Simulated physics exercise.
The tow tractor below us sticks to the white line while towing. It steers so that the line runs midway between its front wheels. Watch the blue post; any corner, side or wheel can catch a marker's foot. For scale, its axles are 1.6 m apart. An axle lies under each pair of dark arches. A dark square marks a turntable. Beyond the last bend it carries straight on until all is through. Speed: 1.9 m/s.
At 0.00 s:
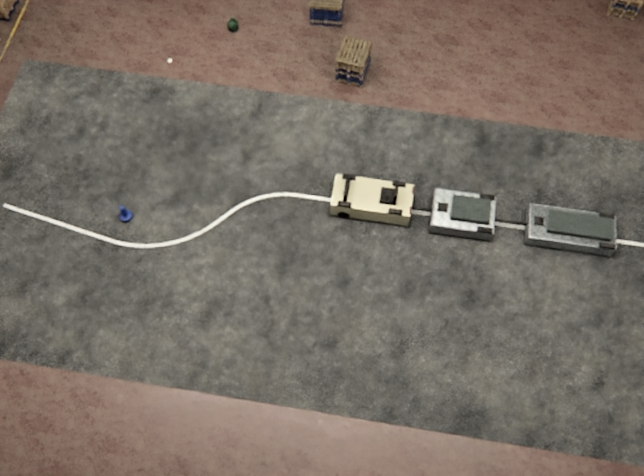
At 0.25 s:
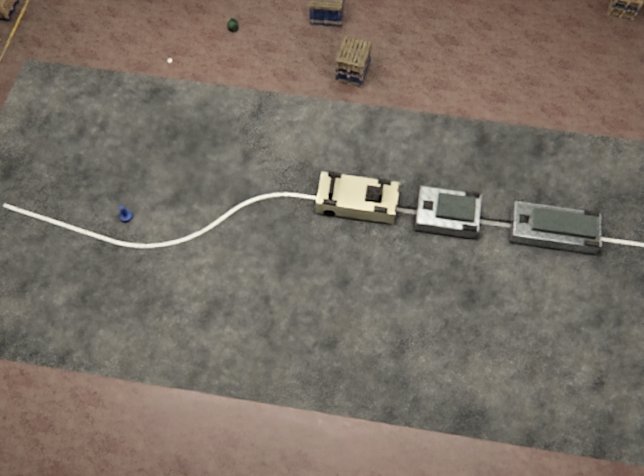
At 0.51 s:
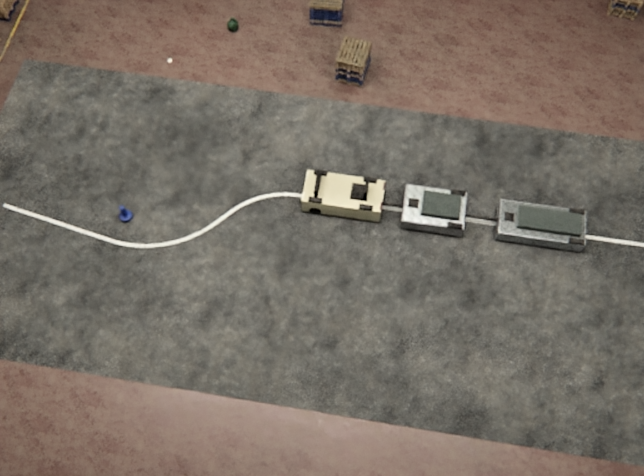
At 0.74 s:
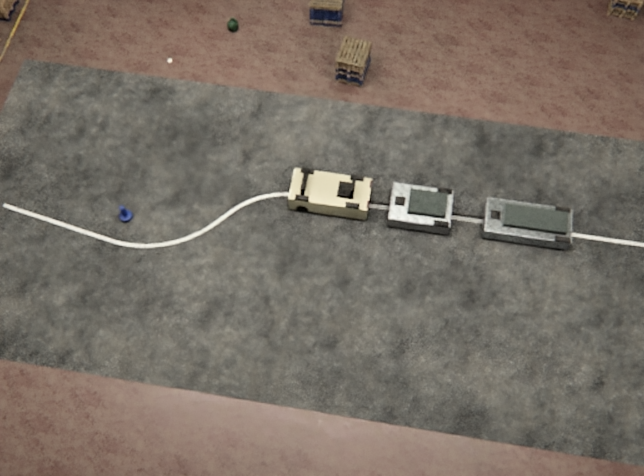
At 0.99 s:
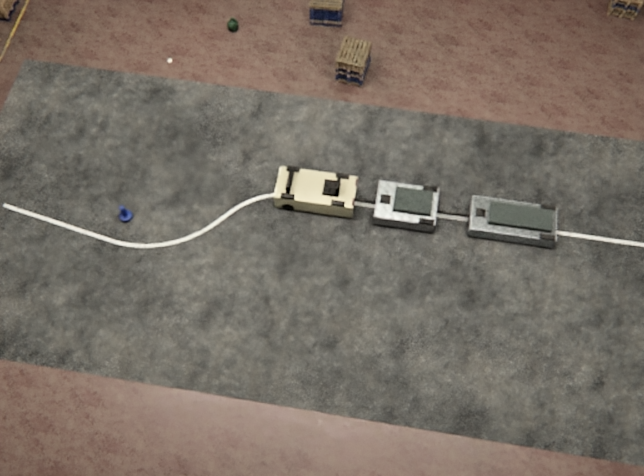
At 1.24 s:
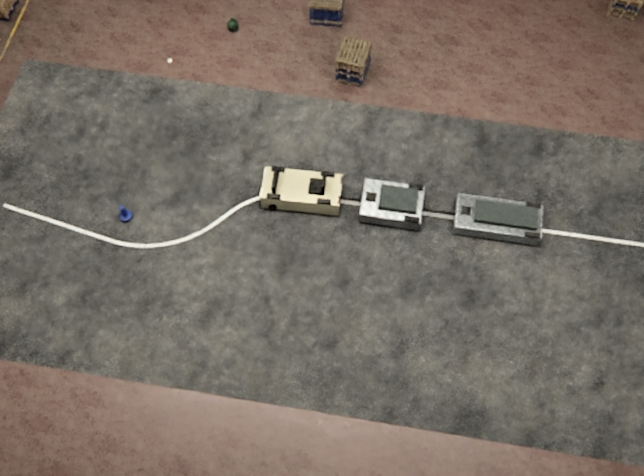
The clip opens on a cream tow tractor pulling two grey trailers along a white line across a dark grey floor, with a blue post ahead to the left. The train rolls steadily leftward in a nearly straight row, and then the tractor turns slightly as the line begins to curve.
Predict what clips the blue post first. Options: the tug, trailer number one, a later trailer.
That would be the tug.
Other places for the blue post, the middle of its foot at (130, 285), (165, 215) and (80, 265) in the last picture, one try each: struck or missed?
First clear, second struck, third missed.
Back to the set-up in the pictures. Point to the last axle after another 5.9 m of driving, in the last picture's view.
Near (365, 199).
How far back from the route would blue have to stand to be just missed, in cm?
About: Blue 55.
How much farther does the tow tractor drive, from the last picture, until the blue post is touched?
About 6.0 m.
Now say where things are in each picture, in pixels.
In the first picture, nose (338, 190); last axle (607, 231); still straight; blue (125, 214); 2 trailers.
In the second picture, nose (323, 188); last axle (592, 228); still straight.
In the third picture, nose (309, 186); last axle (577, 226); still straight.
In the fourth picture, nose (296, 184); last axle (563, 224); still straight.
In the fifth picture, nose (281, 182); last axle (548, 222); still straight.
In the sixth picture, nose (267, 182); last axle (533, 220); turned 3°; blue (125, 214).
After 3.6 s, the last axle is at (405, 202) of the last picture, on the line.
After 4.5 s, the last axle is at (354, 199) of the last picture, 20 cm off the line; the tow tractor has hit blue.
After 5.9 s, the last axle is at (277, 207) of the last picture, 80 cm off the line.
After 10.7 s, the last axle is at (11, 196) of the last picture, 20 cm off the line; 1 of 1 struck in all.
